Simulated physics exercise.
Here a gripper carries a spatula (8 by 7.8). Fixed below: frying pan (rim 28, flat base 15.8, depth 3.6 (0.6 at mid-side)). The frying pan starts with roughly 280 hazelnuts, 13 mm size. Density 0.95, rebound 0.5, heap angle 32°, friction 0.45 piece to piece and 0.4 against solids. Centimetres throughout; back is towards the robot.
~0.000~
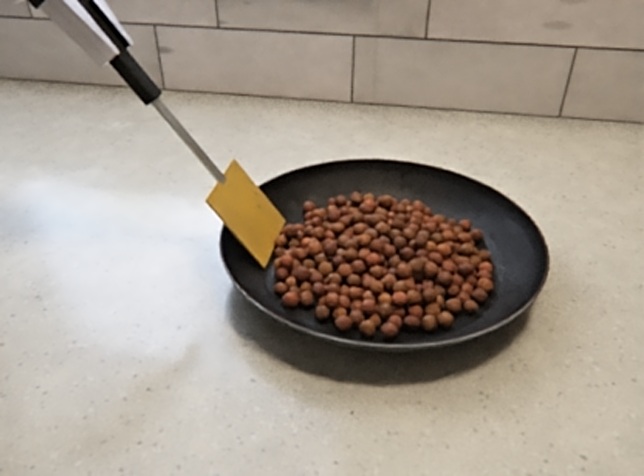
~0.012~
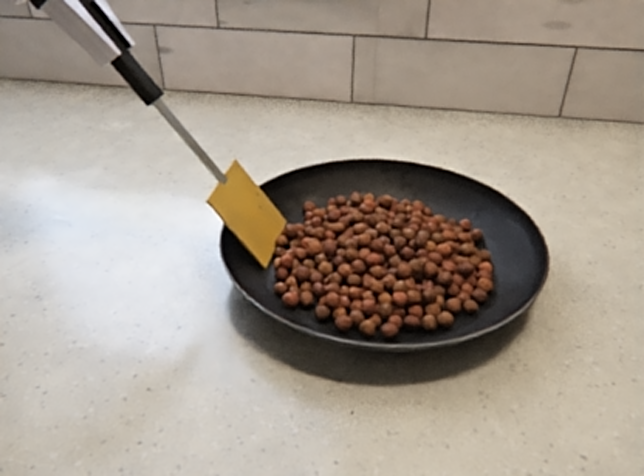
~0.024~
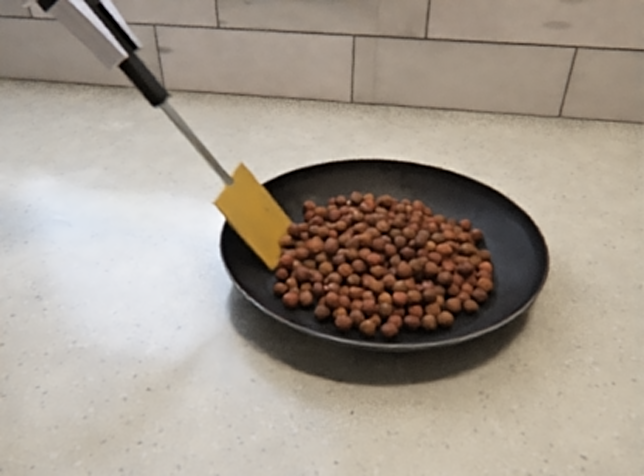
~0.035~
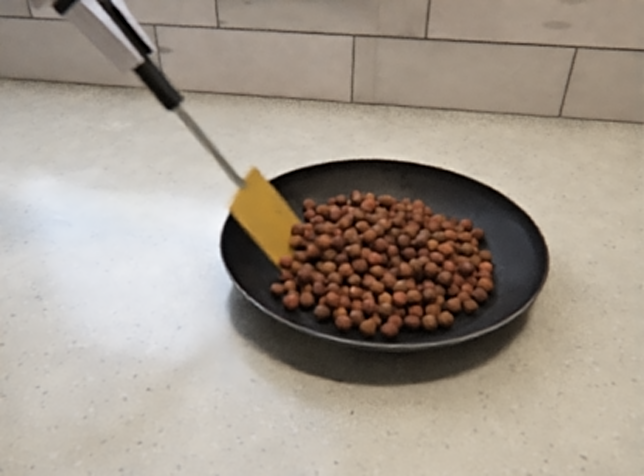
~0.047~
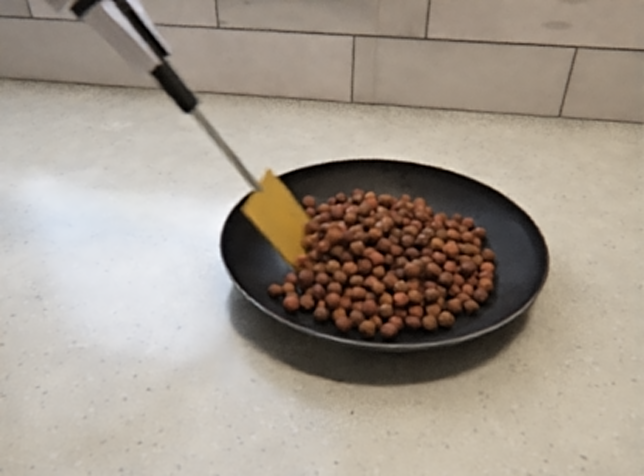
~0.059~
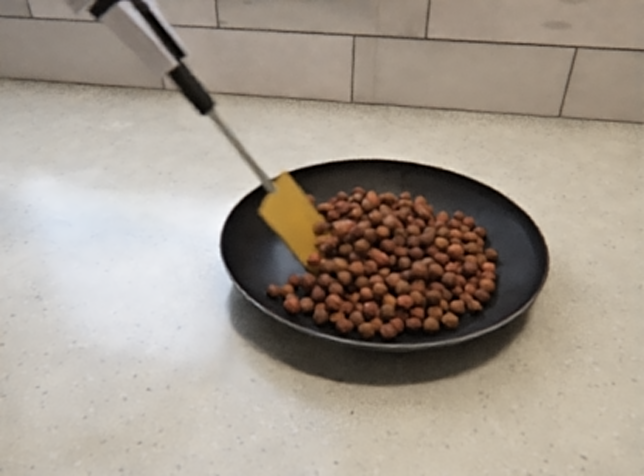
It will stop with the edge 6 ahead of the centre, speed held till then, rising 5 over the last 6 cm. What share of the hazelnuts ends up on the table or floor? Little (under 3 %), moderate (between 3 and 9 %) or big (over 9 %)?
Answer: Big; over 9 % of the hazelnuts finish on the table or floor.
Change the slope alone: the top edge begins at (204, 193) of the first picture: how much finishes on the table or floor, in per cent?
Some 15 per cent.
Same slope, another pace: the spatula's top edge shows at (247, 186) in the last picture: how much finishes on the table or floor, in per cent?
About 0 per cent.
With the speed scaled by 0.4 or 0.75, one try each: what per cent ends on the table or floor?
Some 0 and 10 per cent.
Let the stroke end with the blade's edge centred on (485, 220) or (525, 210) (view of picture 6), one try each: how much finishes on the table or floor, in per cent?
About 20 and 30 per cent.
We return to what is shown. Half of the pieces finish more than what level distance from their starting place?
Roughly 4 cm.
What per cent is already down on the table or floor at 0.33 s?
About 10 per cent.
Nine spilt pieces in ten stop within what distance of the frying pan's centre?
Some 115 cm.
By 0.09 s, sloping 54°, highest piece 5 above the table; 279 in the frying pan.
By 0.12 s, sloping 54°, highest piece 7 above the table; 279 in the frying pan.
By 0.33 s, sloping 54°, highest piece 10 above the table; 242 in the frying pan, 27 on the table or floor, 10 on the blade or in flight.
By 1.38 s, sloping 54°, highest piece 3 above the table; 242 in the frying pan, 37 on the table or floor.
Final count, 242 in the frying pan, 37 on the table or floor. That is 13 % on the table or floor.
